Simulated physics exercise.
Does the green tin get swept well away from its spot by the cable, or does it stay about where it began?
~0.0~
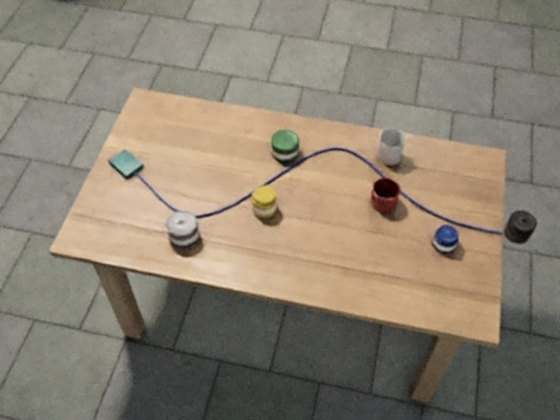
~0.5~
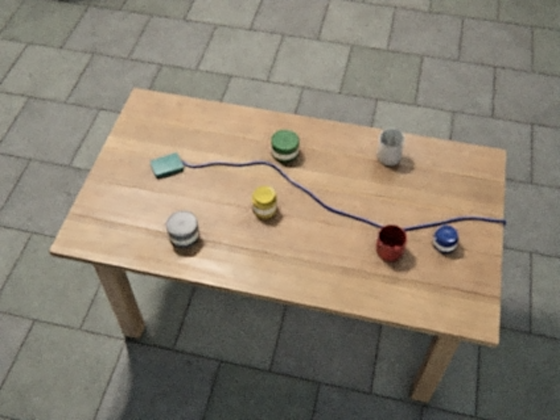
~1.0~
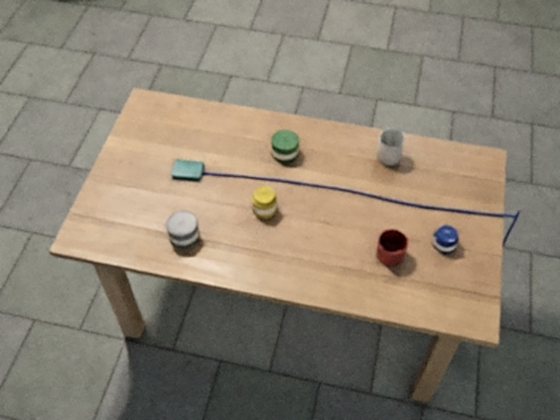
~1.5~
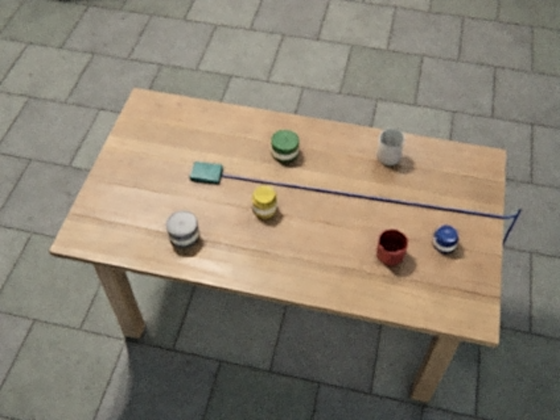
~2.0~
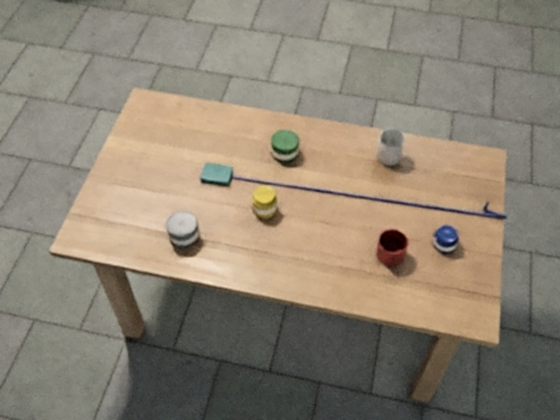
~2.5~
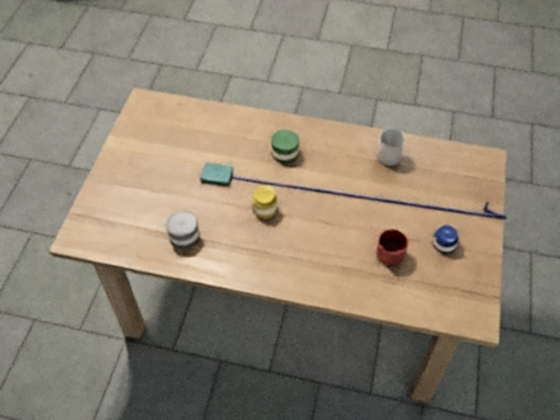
The green tin stays about where it began, barely shifting as the cable pulls straight.
